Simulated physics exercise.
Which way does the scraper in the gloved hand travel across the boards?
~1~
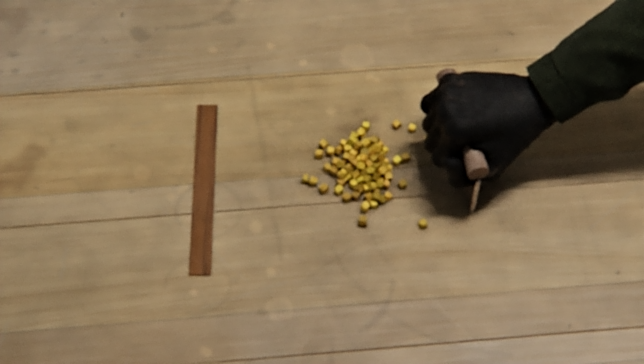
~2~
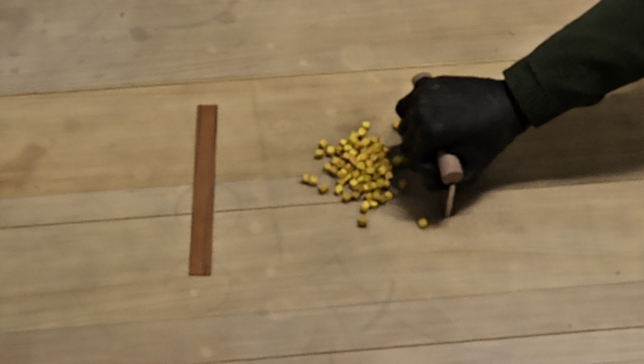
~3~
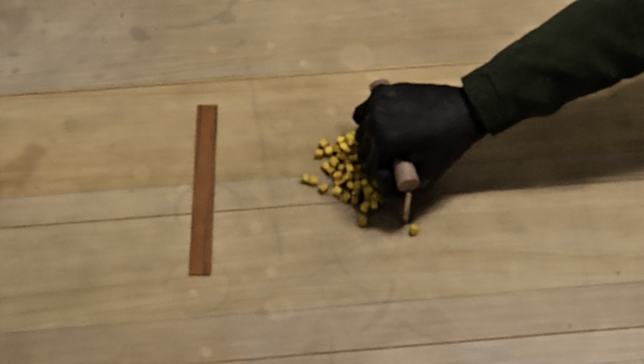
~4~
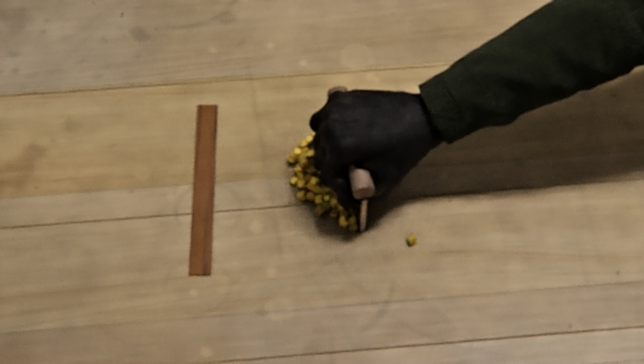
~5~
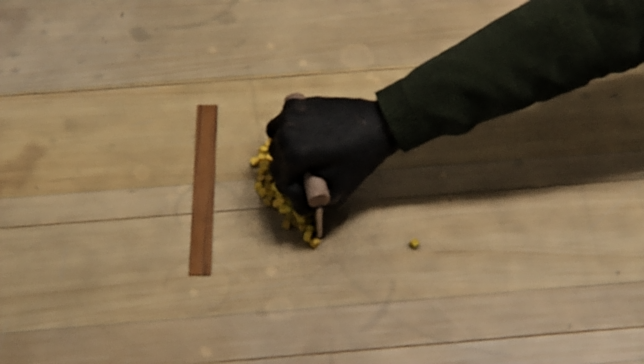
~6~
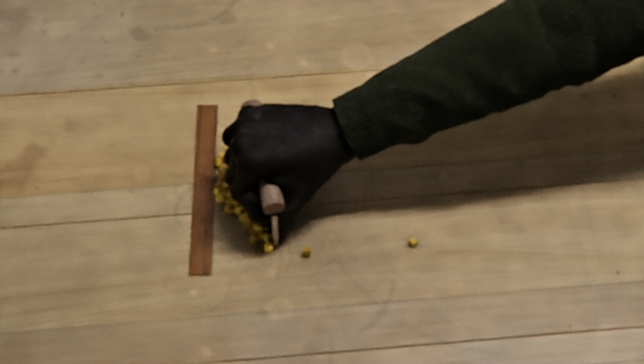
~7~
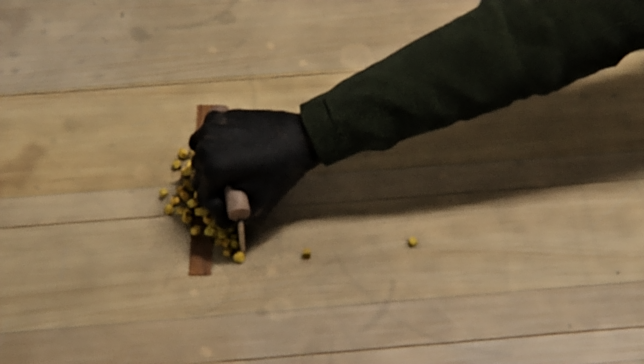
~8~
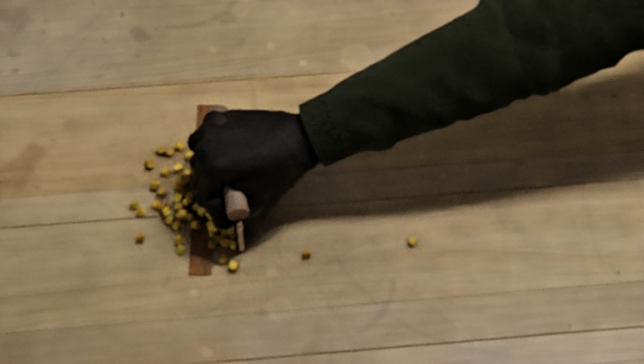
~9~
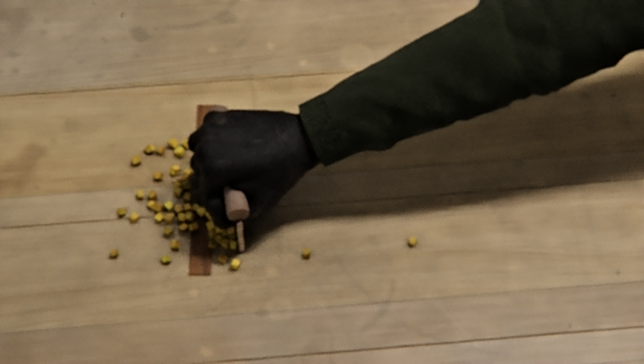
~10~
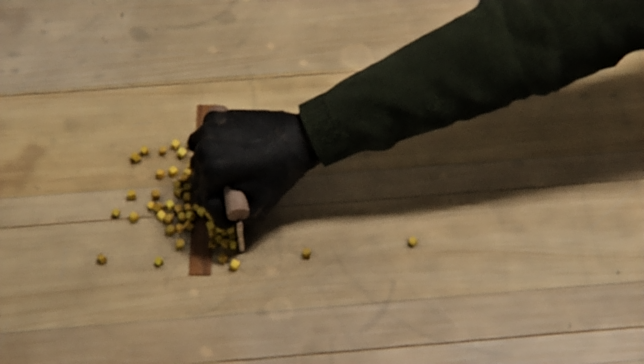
It moves to the left, pushing the yellow cubes along until it stops at the brown strip.
